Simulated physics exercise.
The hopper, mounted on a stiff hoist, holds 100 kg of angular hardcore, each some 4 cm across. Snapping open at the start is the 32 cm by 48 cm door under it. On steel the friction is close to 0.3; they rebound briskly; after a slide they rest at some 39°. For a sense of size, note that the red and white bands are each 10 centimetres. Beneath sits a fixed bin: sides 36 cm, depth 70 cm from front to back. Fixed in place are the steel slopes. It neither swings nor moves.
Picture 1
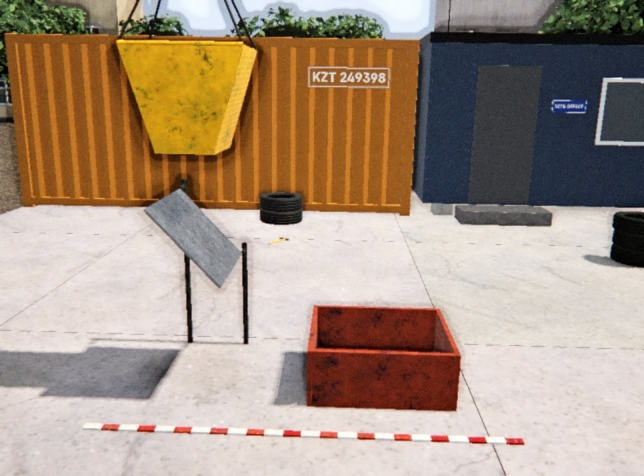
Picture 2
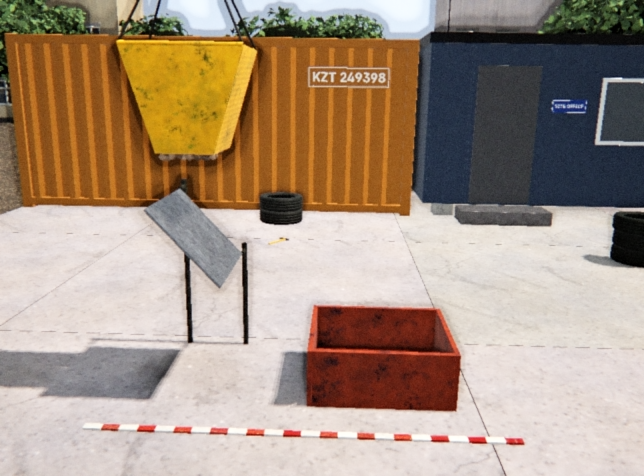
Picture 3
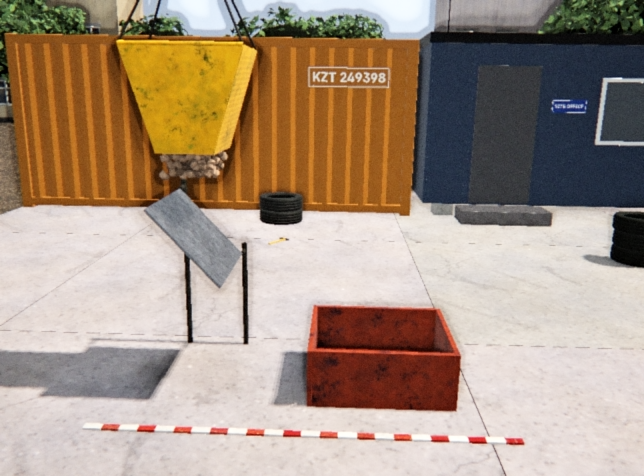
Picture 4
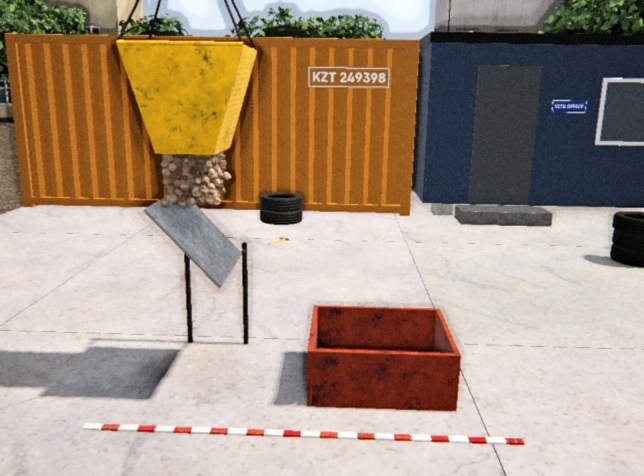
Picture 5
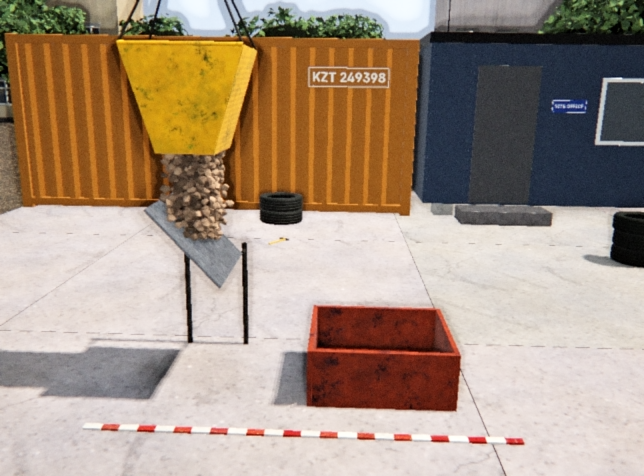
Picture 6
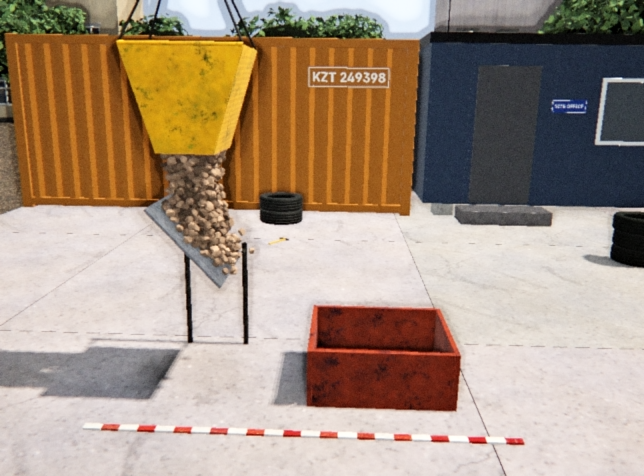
Brownish stones begin to emerge from the bottom of a yellow hopper hanging in front of an orange container. They pour down in a thickening column onto a tilted grey plate on dark posts, then slide down its slope to the right, while the red box nearby remains empty.
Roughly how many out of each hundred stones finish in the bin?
Roughly 0 out of each hundred finish there.
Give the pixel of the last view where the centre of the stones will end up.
Pixel position of the middle approx (290, 371).
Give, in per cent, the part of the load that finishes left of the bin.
Approx 90 % of the load.
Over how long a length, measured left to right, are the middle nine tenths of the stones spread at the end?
Around 70 centimetres.
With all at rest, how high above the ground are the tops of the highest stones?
26 cm.
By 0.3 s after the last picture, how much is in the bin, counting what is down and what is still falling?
At that moment: About 0 %.
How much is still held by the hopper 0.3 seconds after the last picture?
Around 0 per cent is yet inside.
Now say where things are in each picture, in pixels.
The outlet is at (184, 145); nothing has dropped yet, in the first frame.
The outlet is at (184, 145); 6 % is out, in the second frame.
The outlet is at (184, 145); 20 % is out, the lowest stones still above the rim at (199, 173), 133 cm up, in the third frame.
The outlet is at (184, 145); 38 % is out, the lowest stones still above the rim at (200, 200), 116 cm up, in the fourth frame.
The outlet is at (184, 145); 58 % is out, the lowest stones still above the rim at (210, 232), 95 cm up, in the fifth frame.
The outlet is at (184, 145); 79 % is out, the lowest stones still above the rim at (233, 263), 77 cm up, in the sixth frame.
Then, 0.3 s after the last picture, 0 % in the hopper, 14 % on the steel, 86 % falling or lying left of the bin, 1 % falling or lying beside or right of the bin; the stones farthest right are at (322, 367).
Then, 0.7 s after the last picture, 0 % in the hopper, 90 % falling or lying left of the bin, 10 % falling or lying beside or right of the bin; the stones farthest right are at (402, 414).
Then, 1.3 s after the last picture, 0 % in the hopper, 88 % falling or lying left of the bin, 12 % falling or lying beside or right of the bin; the stones farthest right are at (439, 427).
Then, 2.2 s after the last picture, 0 % in the hopper, 88 % falling or lying left of the bin, 12 % falling or lying beside or right of the bin; the stones farthest right are at (439, 427).
Then, 4.1 s after the last picture, 0 % in the hopper, 88 % left of the bin, 12 % beside or right of the bin; the stones farthest right are at (439, 427).
